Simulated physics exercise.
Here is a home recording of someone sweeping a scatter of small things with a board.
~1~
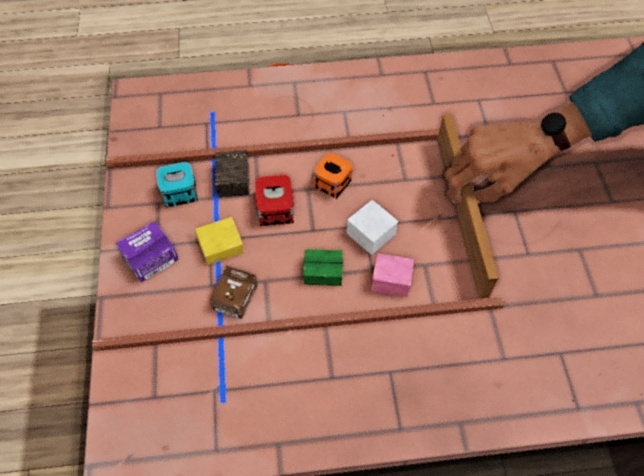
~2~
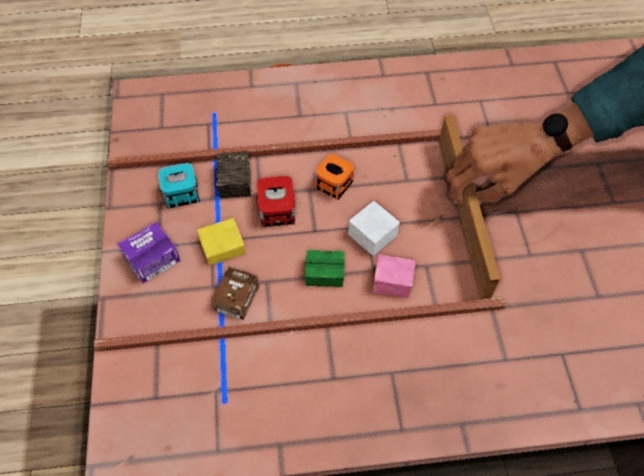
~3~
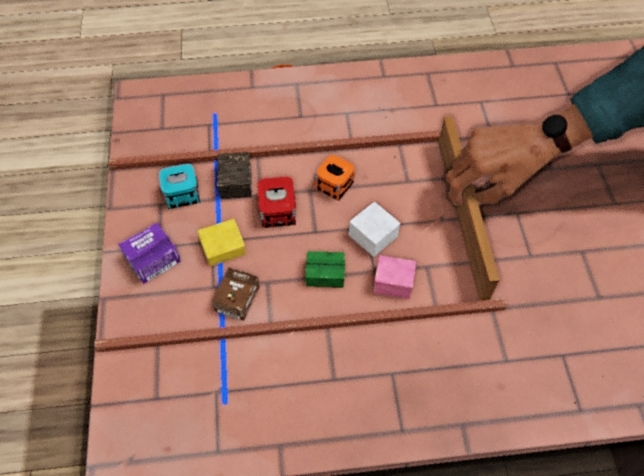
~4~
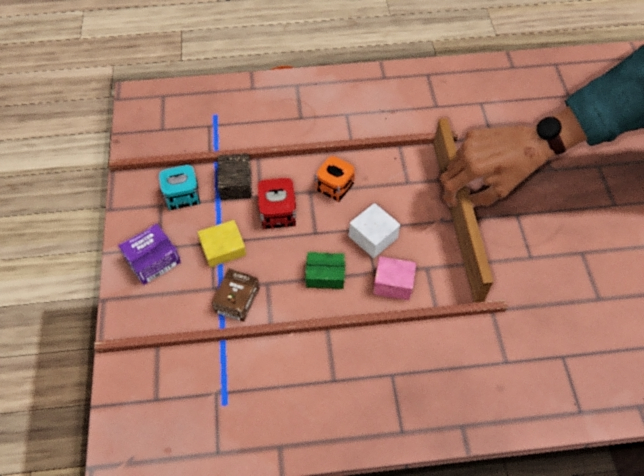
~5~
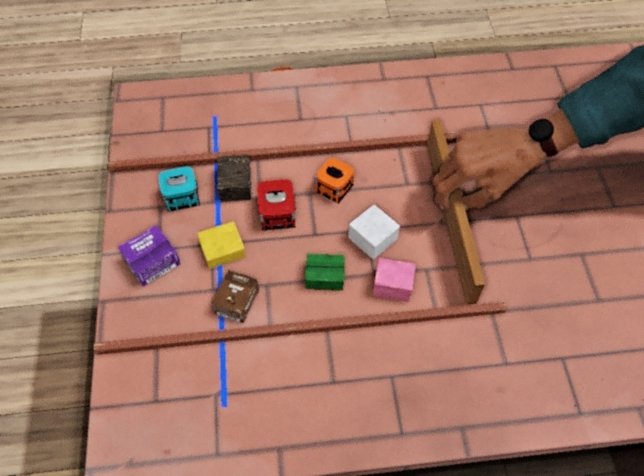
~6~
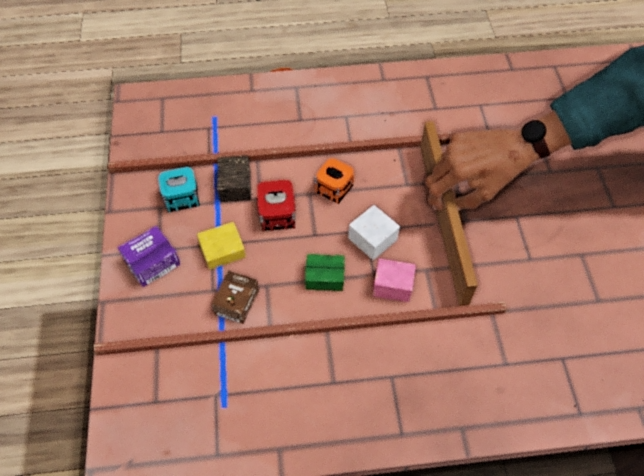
A hand slides a wooden board slightly left between two strips toward scattered colourful blocks and small cases, which stay still.
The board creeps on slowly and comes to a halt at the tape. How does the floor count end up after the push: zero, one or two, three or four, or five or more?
No drops.
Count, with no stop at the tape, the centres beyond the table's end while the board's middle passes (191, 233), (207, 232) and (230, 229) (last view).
Middles past end - pos 1: 1, pos 2: 1, pos 3: 0.
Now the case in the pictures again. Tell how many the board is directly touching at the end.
4 in contact.
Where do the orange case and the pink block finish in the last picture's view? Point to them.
(202, 203) and (201, 306).
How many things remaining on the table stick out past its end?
The figure is 1.
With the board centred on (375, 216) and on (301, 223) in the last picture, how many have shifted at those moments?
At that stage 2; at the next, 6.
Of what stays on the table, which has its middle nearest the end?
Purple box.
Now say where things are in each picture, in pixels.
The first frame shows purple box (148, 252); turquoise case (177, 185); yellow block (220, 241); board (465, 202); tape (217, 238).
The second frame shows turquoise case (179, 185); pink block (394, 276).
The third frame shows yellow block (222, 242); white block (374, 229).
The fourth frame shows purple box (151, 254); green box (326, 271).
The fifth frame shows turquoise case (180, 189); orange case (335, 180).
The sixth frame shows purple box (150, 256); turquoise case (179, 189); yellow block (222, 246); board (446, 209); tape (219, 242).
A little later, none off yet; purple box at rest near (150, 256); turquoise case at rest near (179, 189); yellow block at rest near (222, 246).
Next, none off yet; purple box at rest near (150, 256); turquoise case at rest near (179, 189); yellow block shifted a little near (206, 251).
When it is over, the number that fall off is zero.
